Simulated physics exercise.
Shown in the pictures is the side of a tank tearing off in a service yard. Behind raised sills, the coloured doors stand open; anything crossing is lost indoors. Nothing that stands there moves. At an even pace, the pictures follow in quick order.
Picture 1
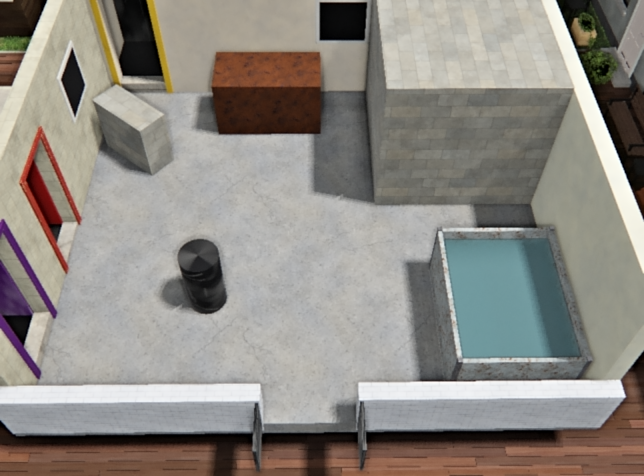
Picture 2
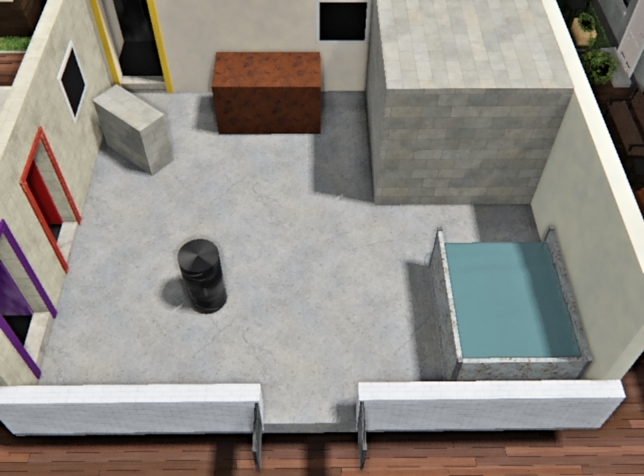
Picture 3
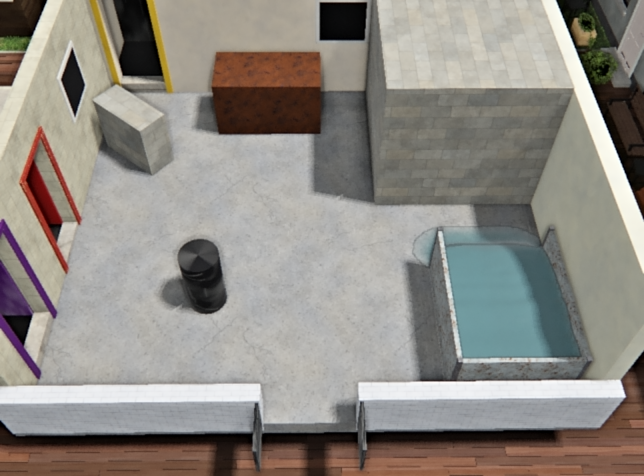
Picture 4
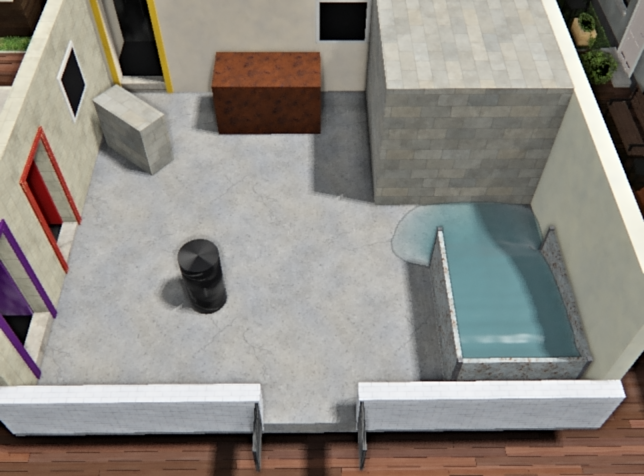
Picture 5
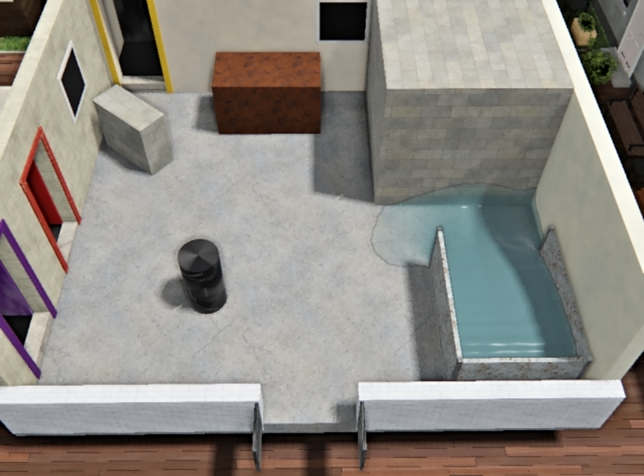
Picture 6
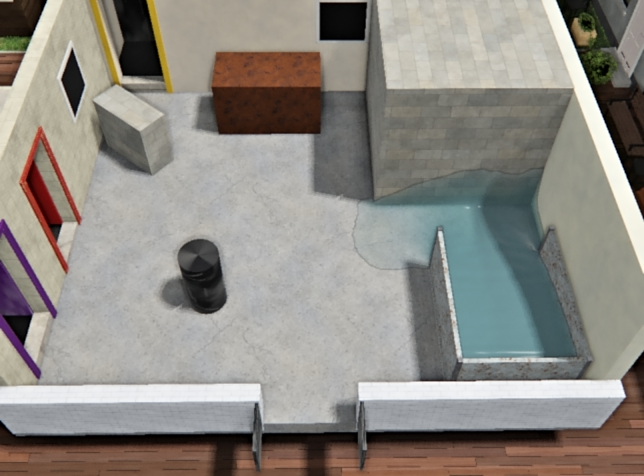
The clip opens on a walled yard with coloured doorways at left and a still, full tank of water at lower right. The tank's far side disappears, and water pours out through the gap, spreading across the floor to the base of the large block and leftward in a widening, curved sheet.
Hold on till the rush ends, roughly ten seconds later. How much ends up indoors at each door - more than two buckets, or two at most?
Result: Red door: Above two buckets. Yellow door: Up to two buckets. Purple door: Up to two buckets.
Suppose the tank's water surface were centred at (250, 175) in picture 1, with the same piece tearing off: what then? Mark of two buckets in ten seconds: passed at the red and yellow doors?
My reading: Red falls short, yellow exceeds the threshold.
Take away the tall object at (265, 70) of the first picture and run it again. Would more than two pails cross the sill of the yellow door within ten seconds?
For the yellow door, it remains below.
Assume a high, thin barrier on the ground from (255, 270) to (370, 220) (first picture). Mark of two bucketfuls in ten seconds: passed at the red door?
The red door falls short.
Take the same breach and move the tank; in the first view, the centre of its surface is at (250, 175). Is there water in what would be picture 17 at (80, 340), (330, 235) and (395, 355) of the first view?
Bone-dry, soaked, bone-dry.
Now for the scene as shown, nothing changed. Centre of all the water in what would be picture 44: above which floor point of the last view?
About (299, 271).
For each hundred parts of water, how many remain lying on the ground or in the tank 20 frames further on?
Estimate: Near 100 %.
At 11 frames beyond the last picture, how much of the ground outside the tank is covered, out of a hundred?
I'd put it at roughly 40 per cent.
A moment on, water covers 15 % of the floor; the red door not reached, the yellow door not reached, the purple door not reached.
Next, water covers 40 % of the floor; the red door not reached, the yellow door not reached, the purple door not reached.
Then, water covers 75 % of the floor; the red door over two buckets in, the yellow door not reached, the purple door wet at the sill, nothing in.
Later, water covers 80 % of the floor; the red door far over two buckets in, the yellow door wet at the sill, nothing in, the purple door wet at the sill, nothing in.
In the end, water covers 90 % of the floor; the red door far over two buckets in, the yellow door wet at the sill, nothing in, the purple door under two buckets in.
